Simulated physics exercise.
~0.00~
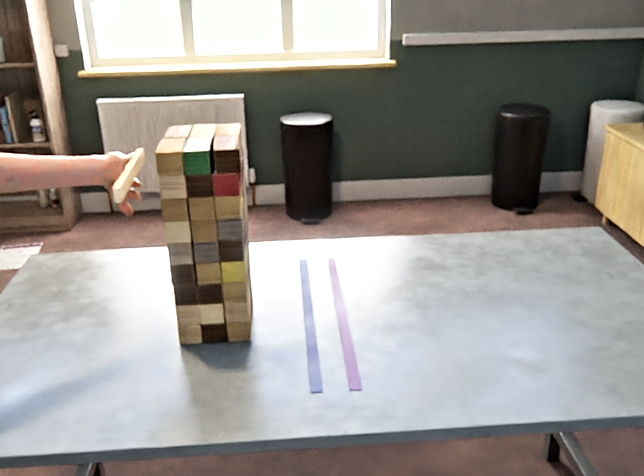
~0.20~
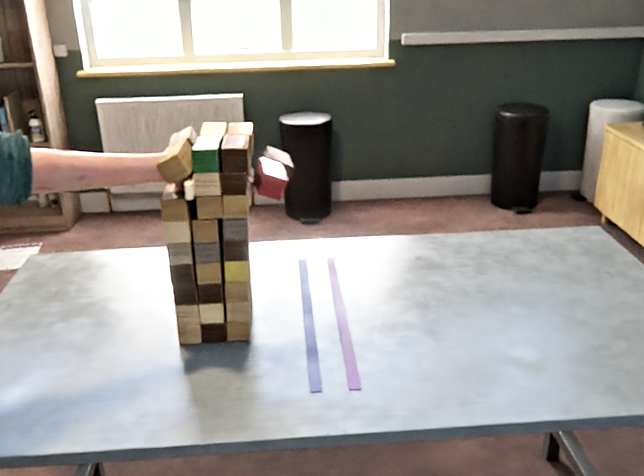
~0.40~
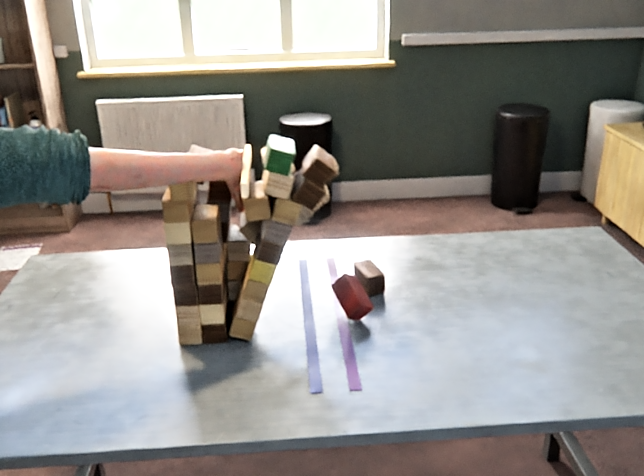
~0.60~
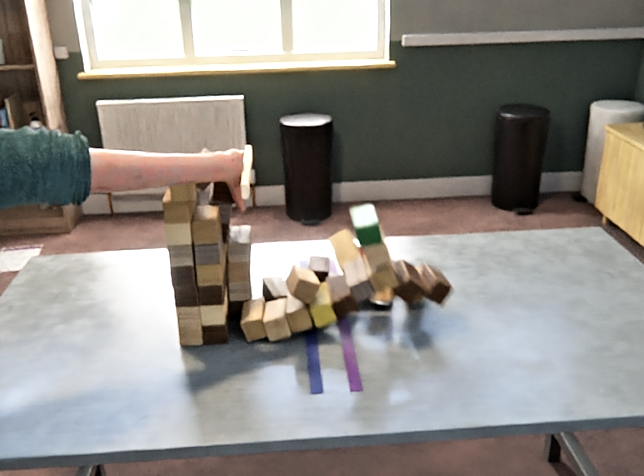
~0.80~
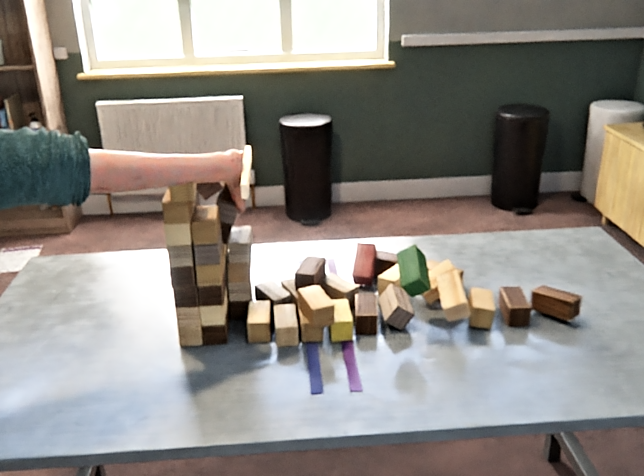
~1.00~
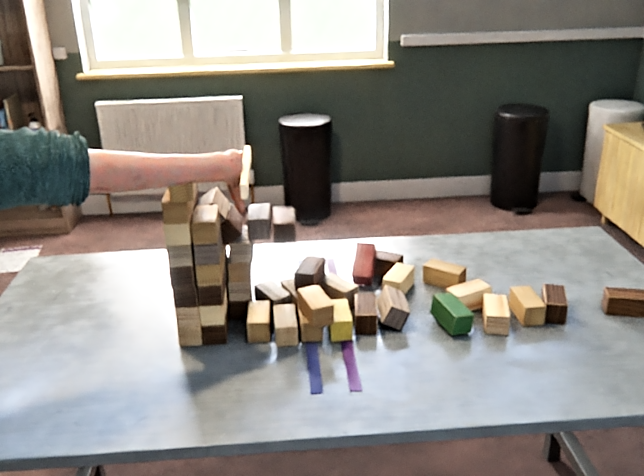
An arm in a green sleeve pushed a wooden bar rightward into the top of a block tower, sending the right side tumbling across the table, where the green block came to rest beyond the two coloured lines while the left part stayed standing.
